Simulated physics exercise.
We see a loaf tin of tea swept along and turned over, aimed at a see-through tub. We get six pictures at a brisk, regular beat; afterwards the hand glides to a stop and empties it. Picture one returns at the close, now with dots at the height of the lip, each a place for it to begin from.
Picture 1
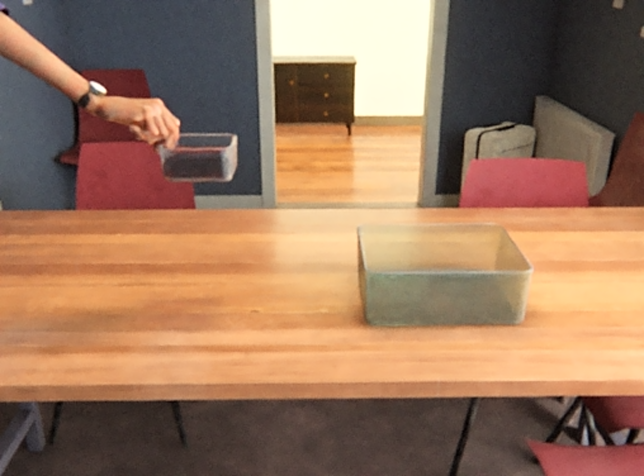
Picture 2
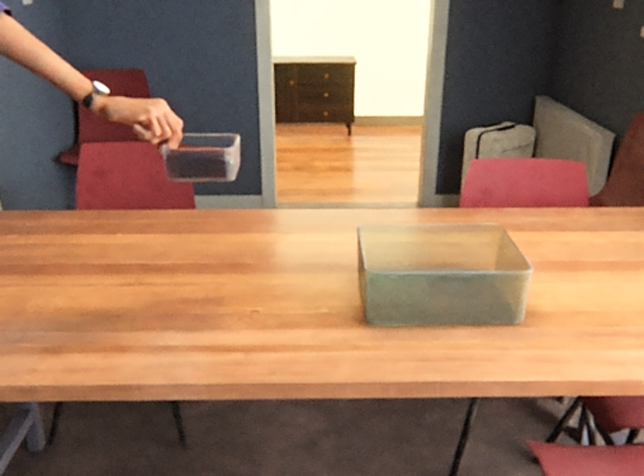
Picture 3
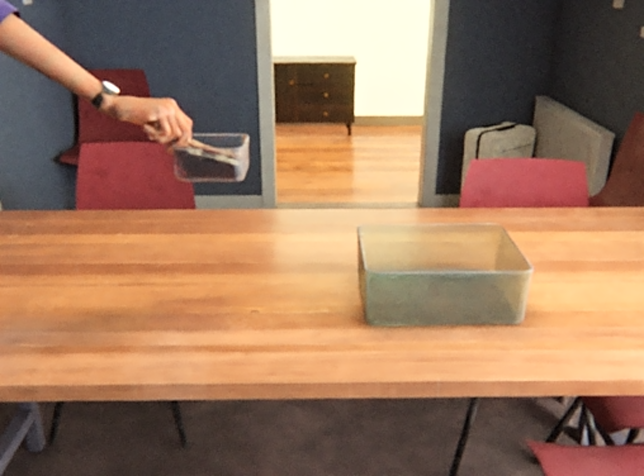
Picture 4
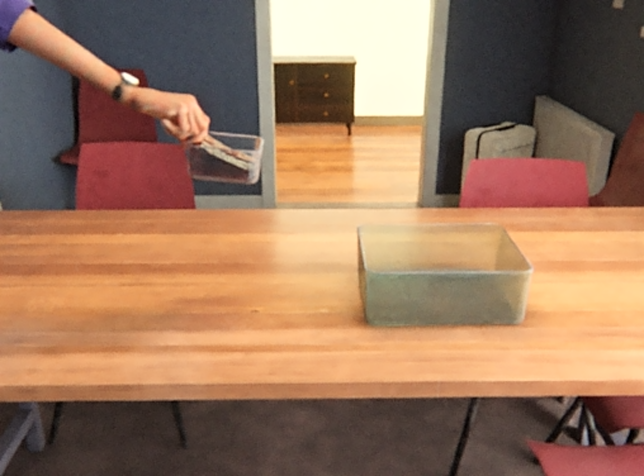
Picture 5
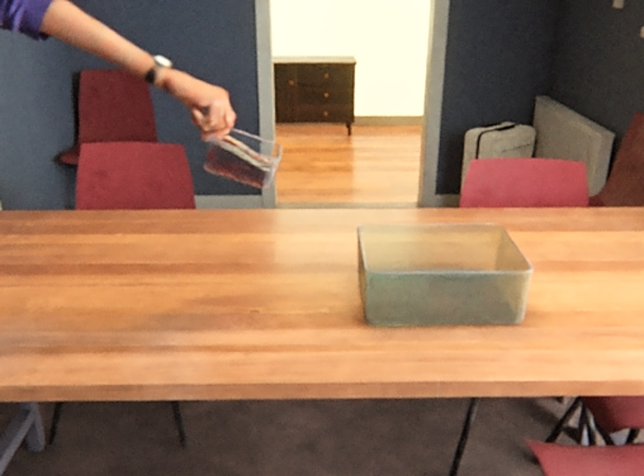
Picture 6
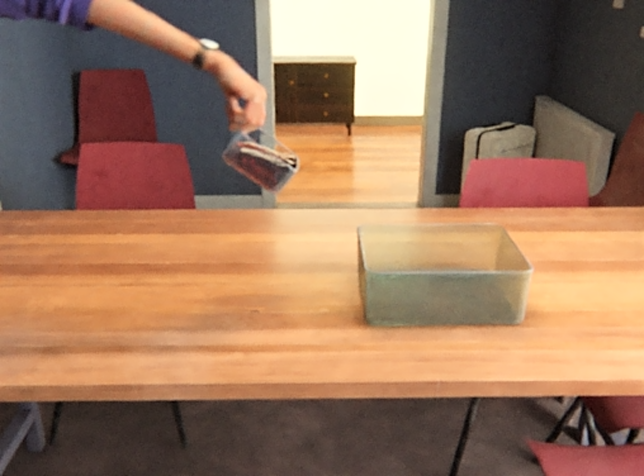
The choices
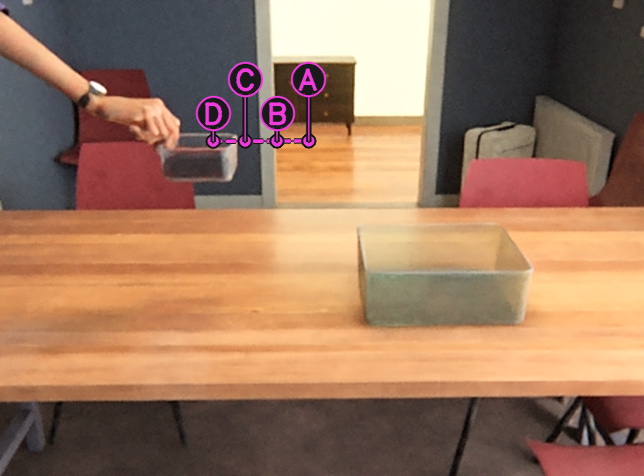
A hand carrying a small clear container rightward above a wooden table and tilting it, a larger see-through tub standing nearby.
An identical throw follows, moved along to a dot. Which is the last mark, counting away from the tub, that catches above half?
The limit is D.
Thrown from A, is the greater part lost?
No, not at all.
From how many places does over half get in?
All of them.
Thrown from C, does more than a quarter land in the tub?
Yes.
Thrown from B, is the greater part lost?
No, that is safe.
In magenta, A at (308, 141); B at (277, 141); C at (245, 141); D at (213, 141).
If A is chosen, about 89 % lands in the tub, 4 % falls short and 7 % goes beside or beyond.
If B is chosen, about 85 % lands in the tub, 2 % falls short and 13 % goes beside or beyond.
If C is chosen, about 86 % lands in the tub, 6 % falls short and 7 % goes beside or beyond.
If D is chosen, about 74 % lands in the tub, 22 % falls short and 4 % goes beside or beyond.
